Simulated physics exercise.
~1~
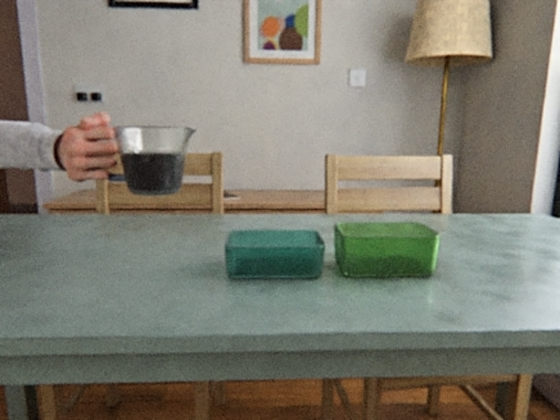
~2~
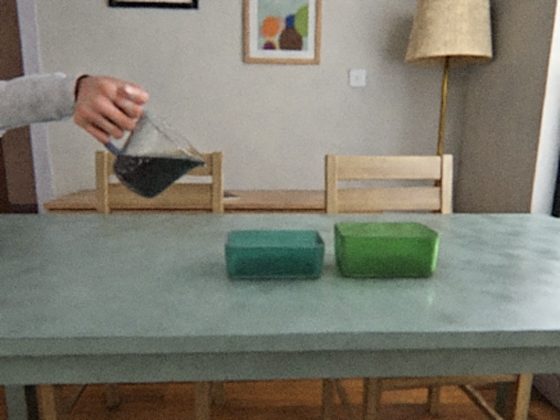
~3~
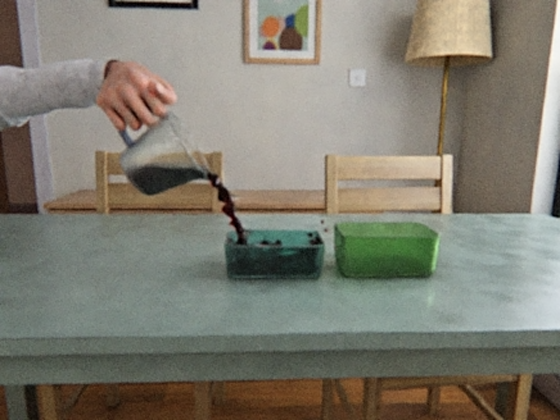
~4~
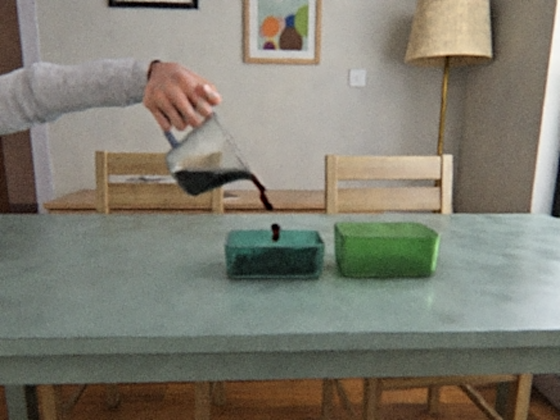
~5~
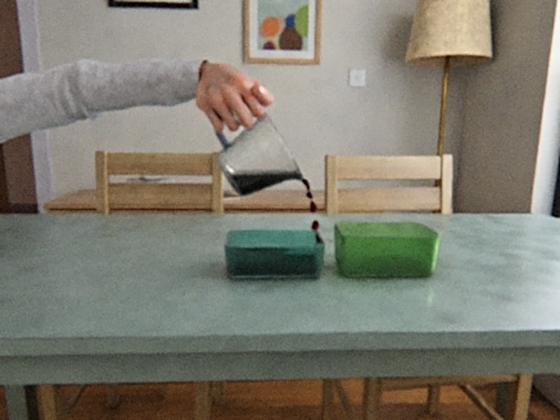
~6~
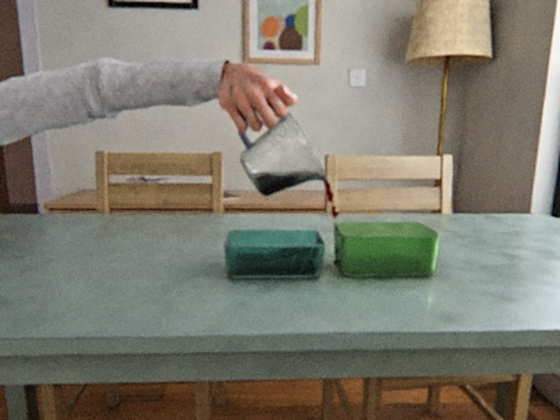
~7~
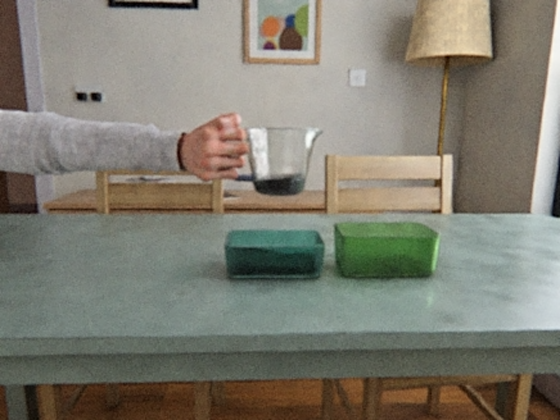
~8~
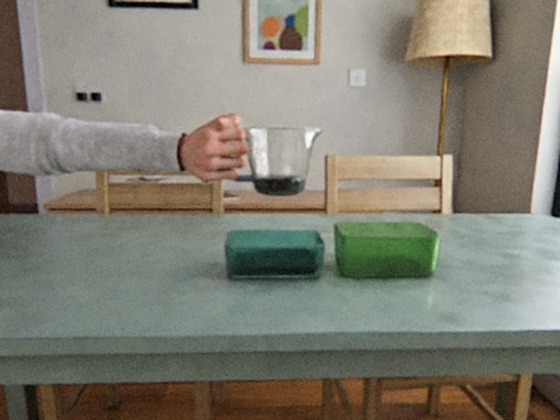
The clip shows a hand tilting a flared glass jug over a table and pouring dark wine into a teal food box while moving right toward a green one, reaching its left edge, then righting the jug, which ends upright with some wine left inside.
